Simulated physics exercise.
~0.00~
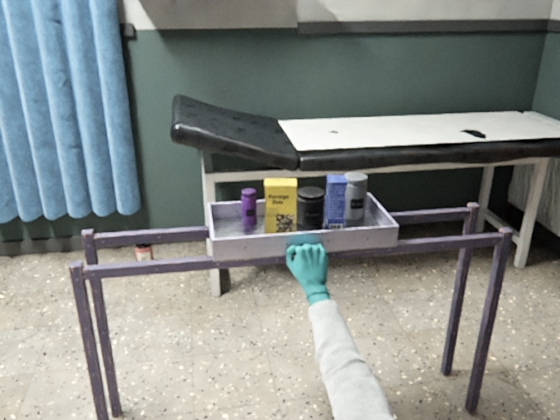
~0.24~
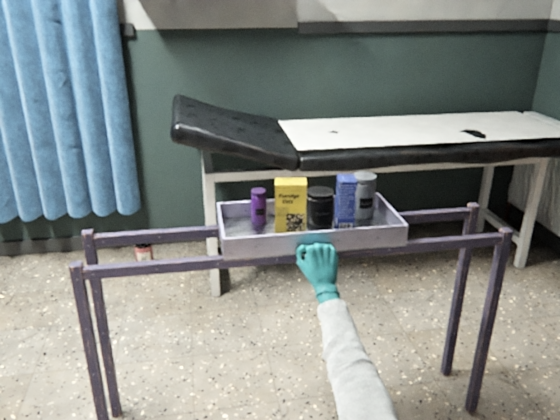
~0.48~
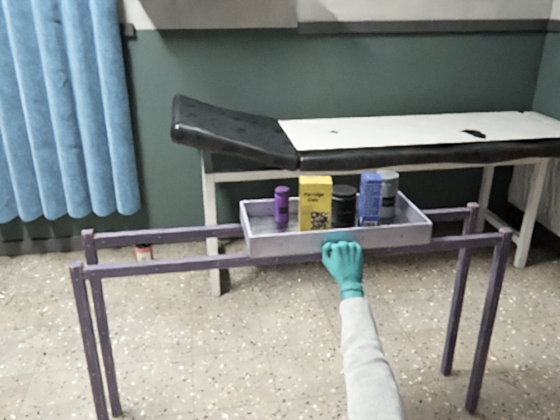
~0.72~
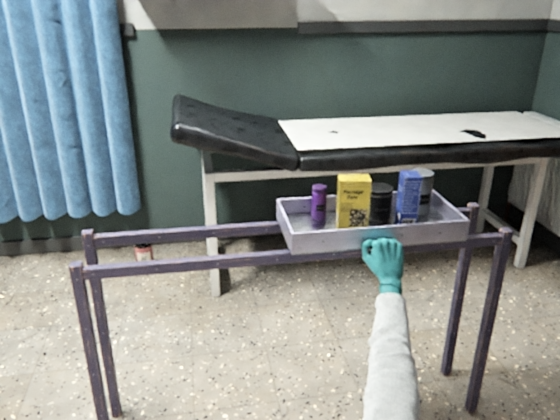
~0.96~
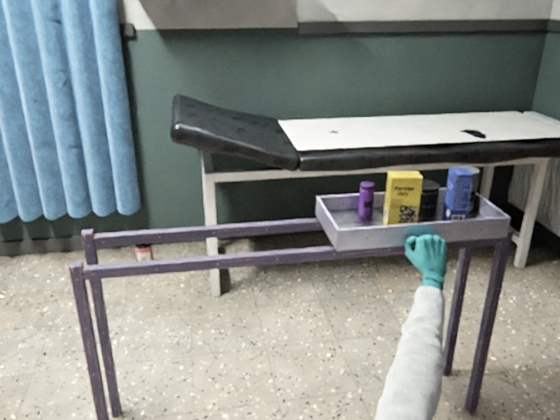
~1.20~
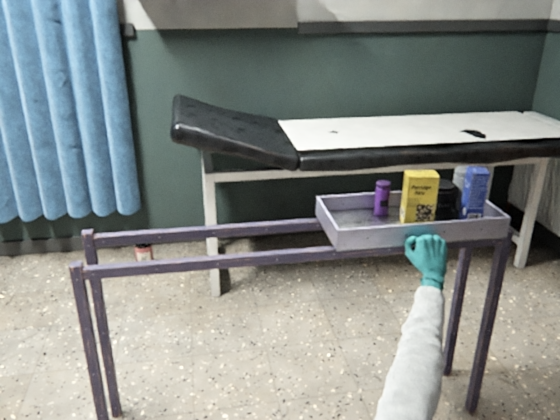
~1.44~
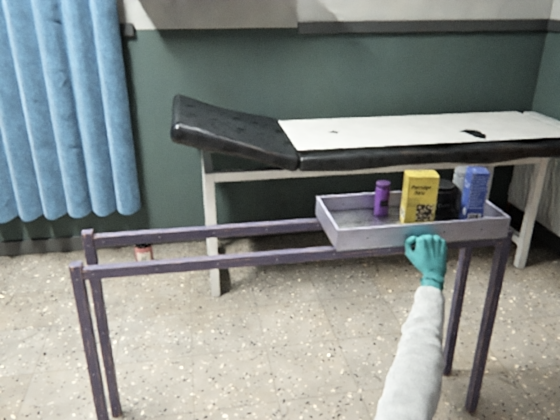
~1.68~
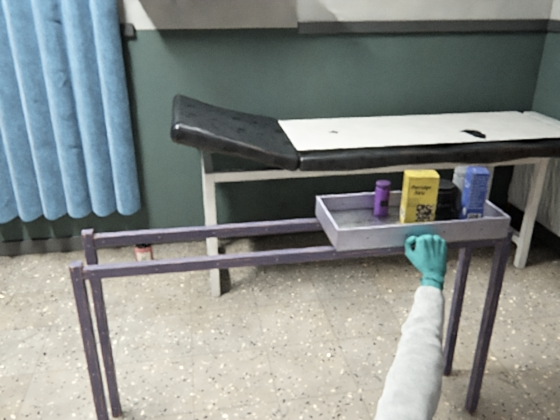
To begin with, a shallow tray sits toward the middle of a purple rail frame, a green-gloved hand at its front edge, with a padded couch and blue curtain behind. It holds a purple shaker, a yellow packet, a black jar, a blue carton and a grey jar. The hand and tray move right, slowly at first, then faster. The tray halts near the right end, and the shaker, packet, black jar and carton slide a little further right, while the grey jar keeps its place. Finally everything rests, nothing toppled, with the grey jar largely hidden by the carton.
